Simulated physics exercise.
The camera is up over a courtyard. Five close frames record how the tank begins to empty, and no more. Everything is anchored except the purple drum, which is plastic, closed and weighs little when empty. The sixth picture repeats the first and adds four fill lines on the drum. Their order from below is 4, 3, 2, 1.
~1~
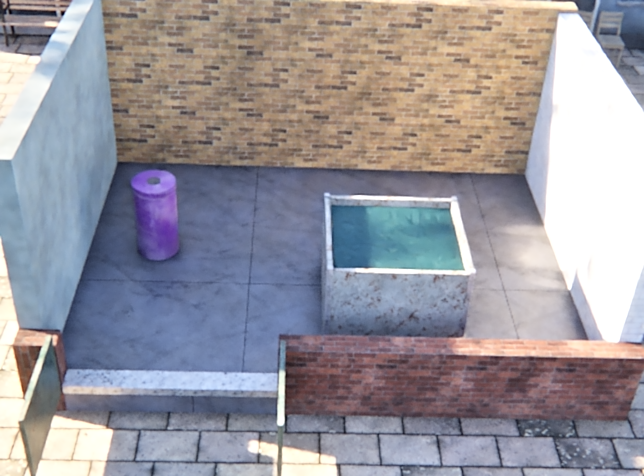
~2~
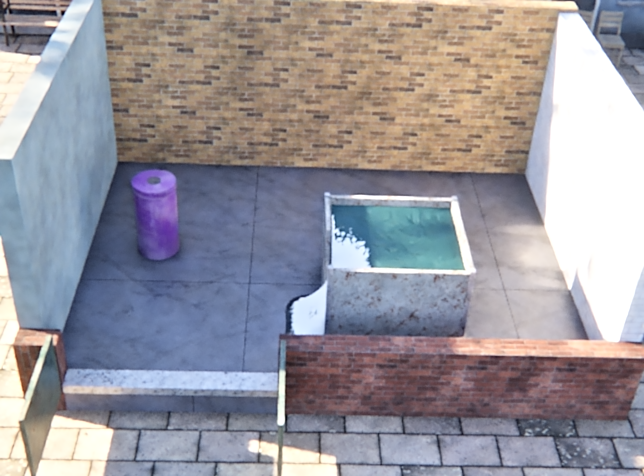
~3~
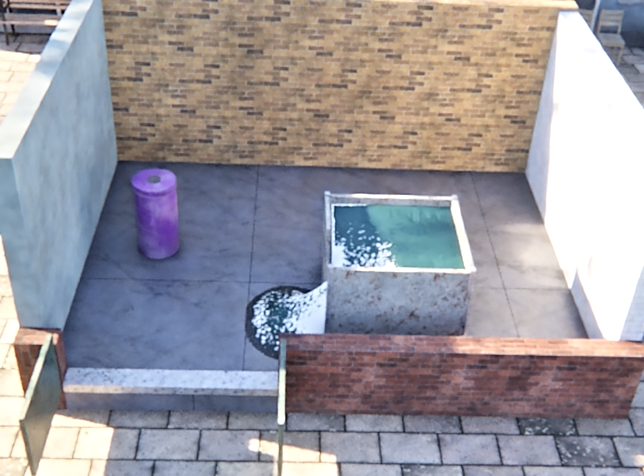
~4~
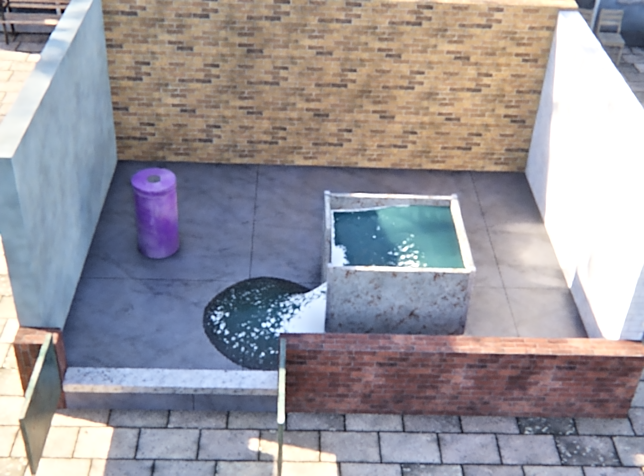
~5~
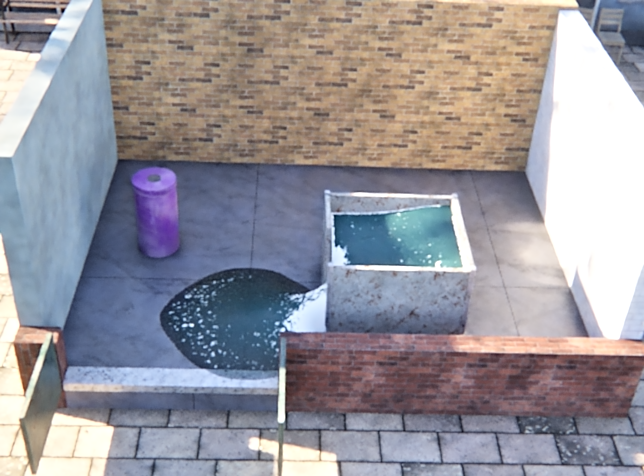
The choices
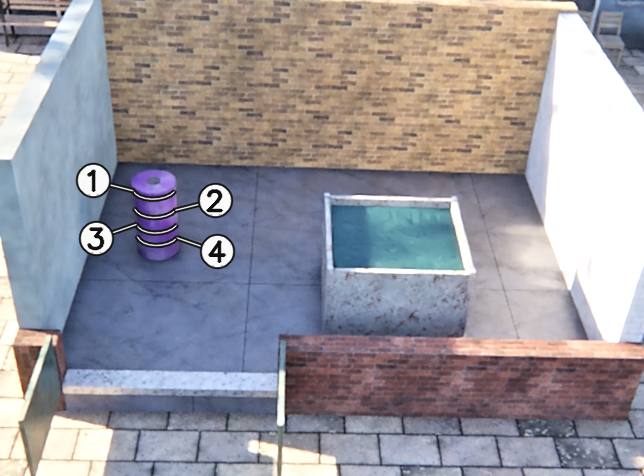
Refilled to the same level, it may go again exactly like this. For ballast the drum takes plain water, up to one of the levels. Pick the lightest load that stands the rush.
That is line 4.
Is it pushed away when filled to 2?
No, not at all.
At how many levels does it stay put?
All four.
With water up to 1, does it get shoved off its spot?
No, not at all.
On the marked copy, 1 at (151, 199); 2 at (153, 217); 3 at (154, 233); 4 at (155, 245); from the bottom up 4, 3, 2, 1.
For line 1, it does not move.
For line 2, it does not move.
For line 3, it does not move.
For line 4, it does not move.
